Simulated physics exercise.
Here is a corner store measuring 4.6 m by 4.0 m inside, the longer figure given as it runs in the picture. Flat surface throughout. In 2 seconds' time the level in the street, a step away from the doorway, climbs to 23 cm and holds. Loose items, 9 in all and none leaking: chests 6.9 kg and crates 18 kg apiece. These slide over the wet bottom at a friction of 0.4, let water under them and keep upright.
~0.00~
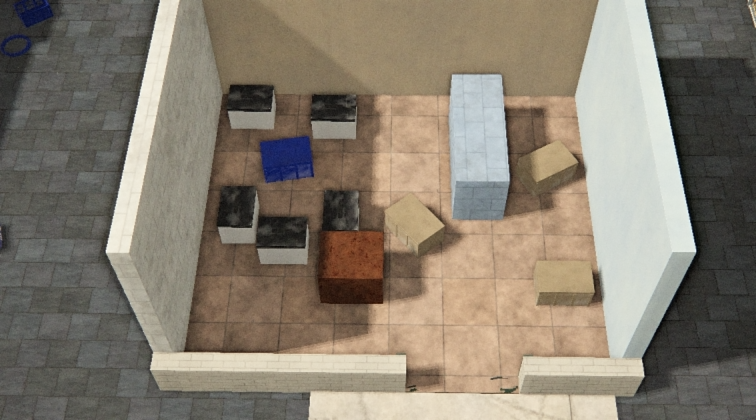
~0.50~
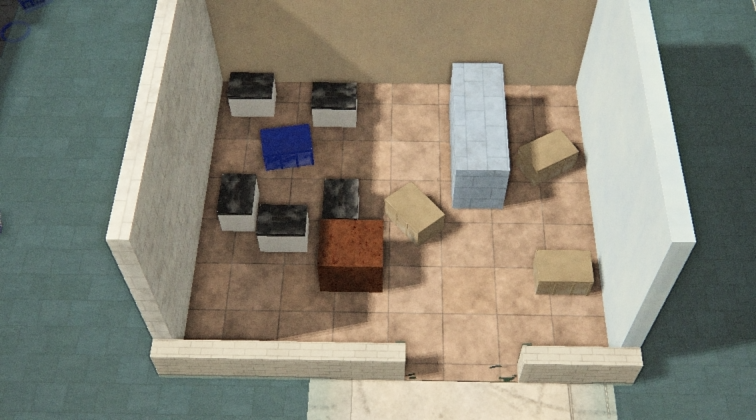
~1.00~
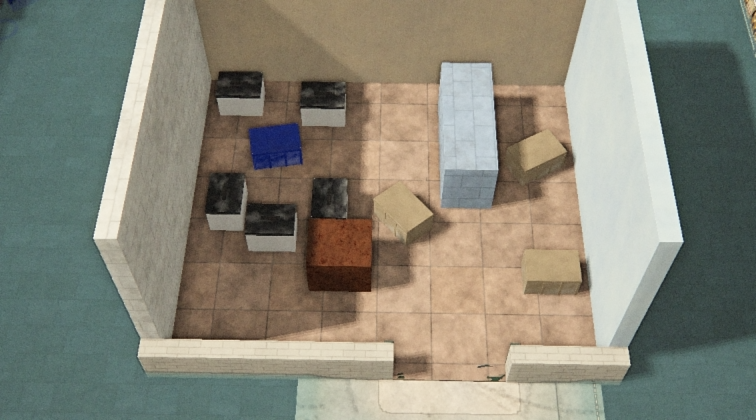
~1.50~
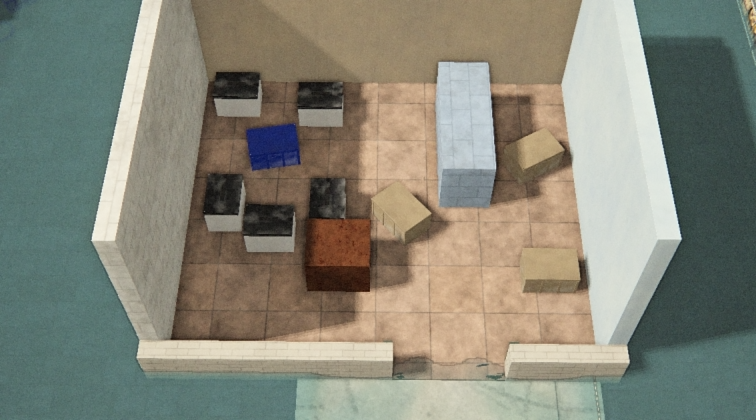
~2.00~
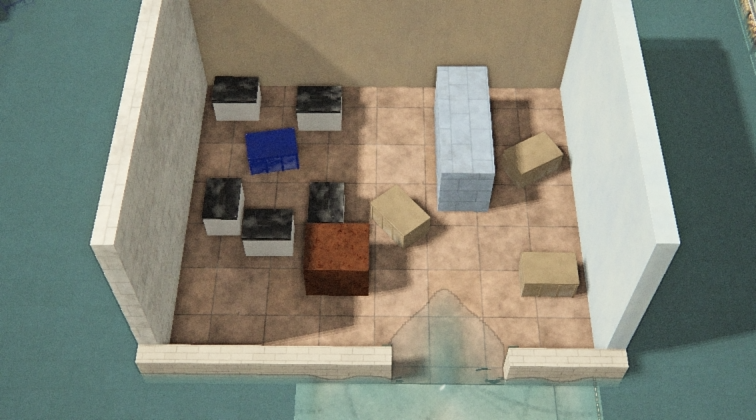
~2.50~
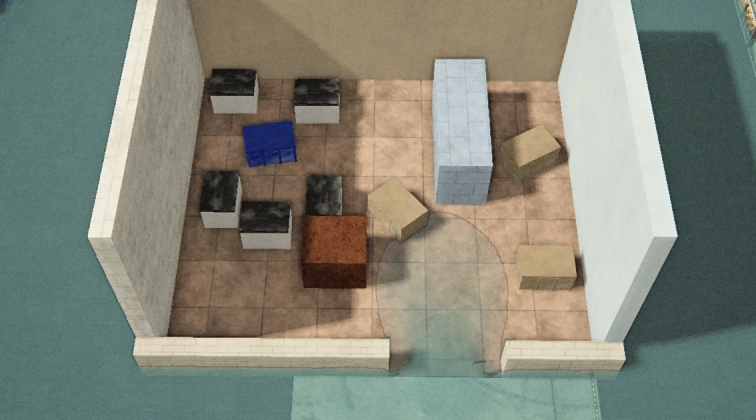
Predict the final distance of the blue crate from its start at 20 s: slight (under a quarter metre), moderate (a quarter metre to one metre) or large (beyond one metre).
Large.
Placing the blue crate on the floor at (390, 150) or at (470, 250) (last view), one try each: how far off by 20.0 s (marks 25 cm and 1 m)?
In that order: It goes a long way; it goes a long way.
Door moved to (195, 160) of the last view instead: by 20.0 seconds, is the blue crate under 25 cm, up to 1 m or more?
Note: Blue crate displaced a long way.
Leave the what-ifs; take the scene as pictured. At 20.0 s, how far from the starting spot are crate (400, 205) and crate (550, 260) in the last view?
In that order: 50 cm, 40 cm.
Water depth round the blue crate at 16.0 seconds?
11 cm or so.
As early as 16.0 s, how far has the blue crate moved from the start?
Shift by then: About 100 cm.
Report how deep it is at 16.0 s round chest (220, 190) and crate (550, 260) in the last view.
Close to 18 and 15 centimetres.
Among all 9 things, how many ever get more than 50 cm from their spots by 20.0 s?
Tally: 9.
After 4.0 s the blue crate is near (269, 136), 0.0 m from its start, aground; 0 afloat.
After 9.0 s the blue crate is near (257, 136), 0.1 m from its start, afloat; 7 afloat.
After 16.0 s the blue crate is near (306, 196), 1.0 m from its start, afloat; 9 afloat.
After 20.0 s the blue crate is near (224, 244), 1.6 m from its start, afloat; 9 afloat.
